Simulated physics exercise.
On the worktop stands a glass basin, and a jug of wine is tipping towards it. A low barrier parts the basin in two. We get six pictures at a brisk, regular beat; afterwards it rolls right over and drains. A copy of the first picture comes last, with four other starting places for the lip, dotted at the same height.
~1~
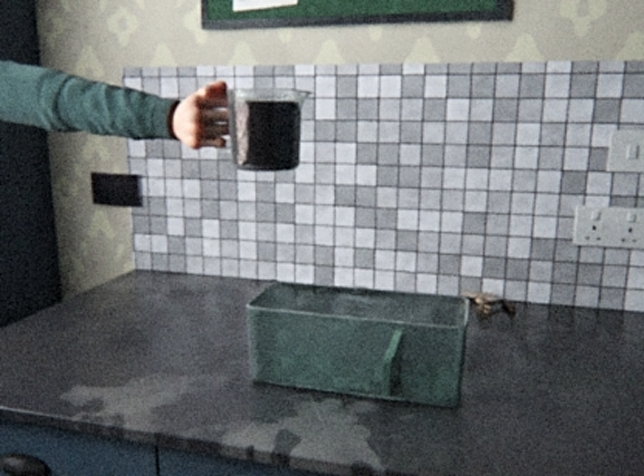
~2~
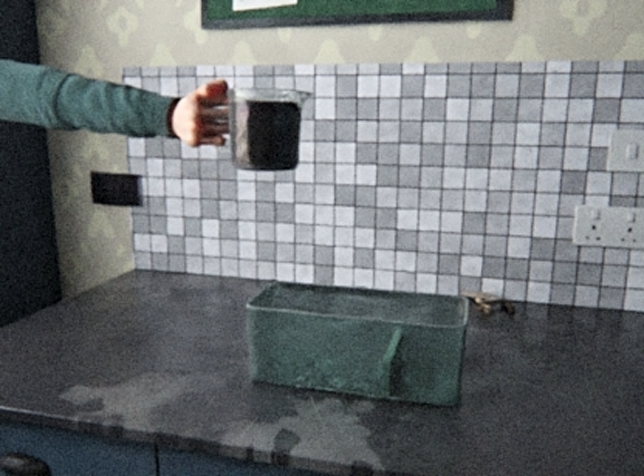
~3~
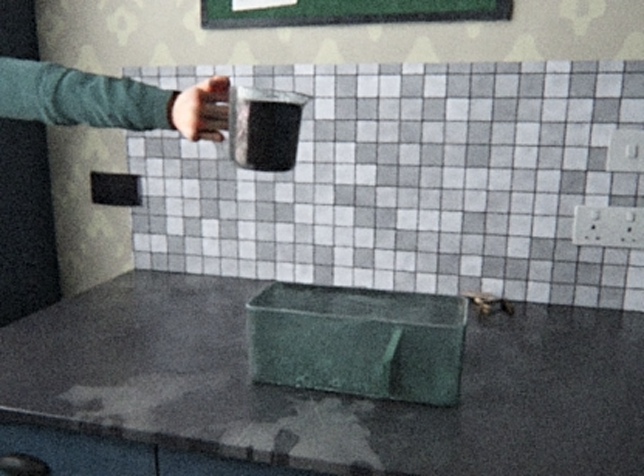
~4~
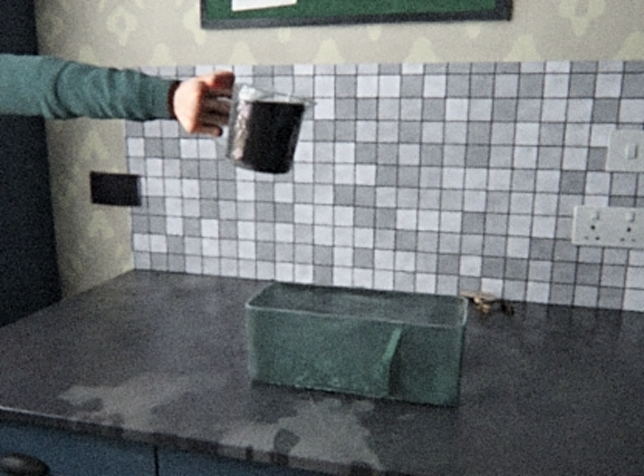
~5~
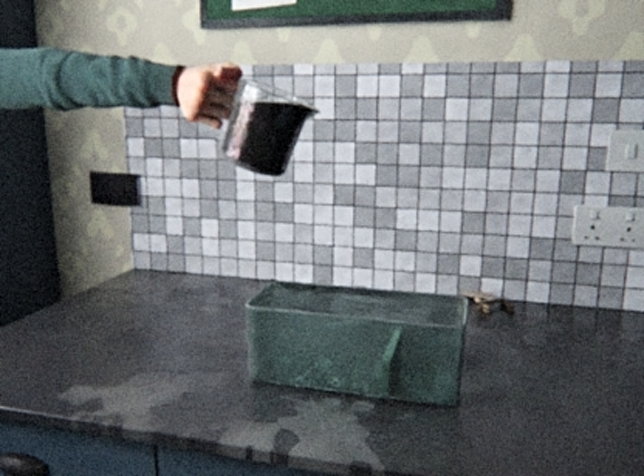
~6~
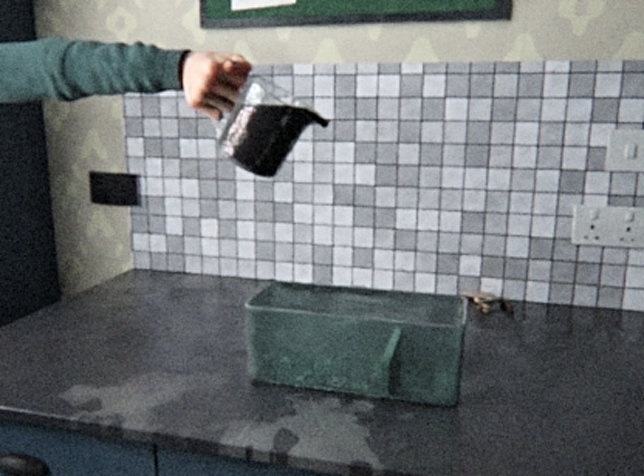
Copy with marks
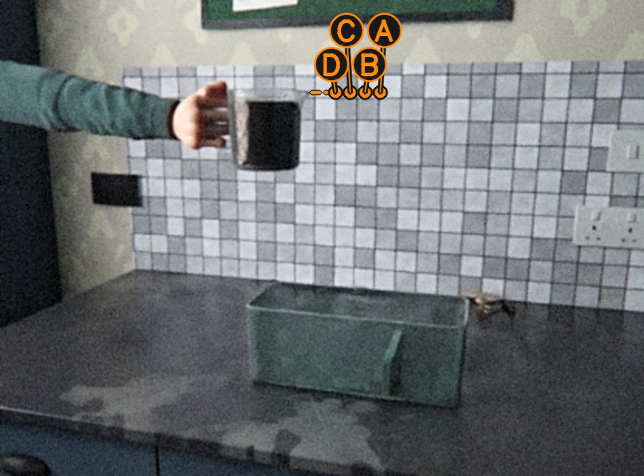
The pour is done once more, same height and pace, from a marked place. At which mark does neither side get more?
Take D.
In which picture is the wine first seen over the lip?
In picture 6.
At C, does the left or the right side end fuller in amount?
The right one.
On the marked copy, A at (380, 92); B at (365, 92); C at (350, 92); D at (335, 92).
With A, about 35 % ends left of the wall and 59 % right of it; 6 % is lost outside.
With B, about 23 % ends left of the wall and 71 % right of it; 6 % is lost outside.
With C, about 26 % ends left of the wall and 71 % right of it; 3 % is lost outside.
With D, about 51 % ends left of the wall and 46 % right of it; 3 % is lost outside.
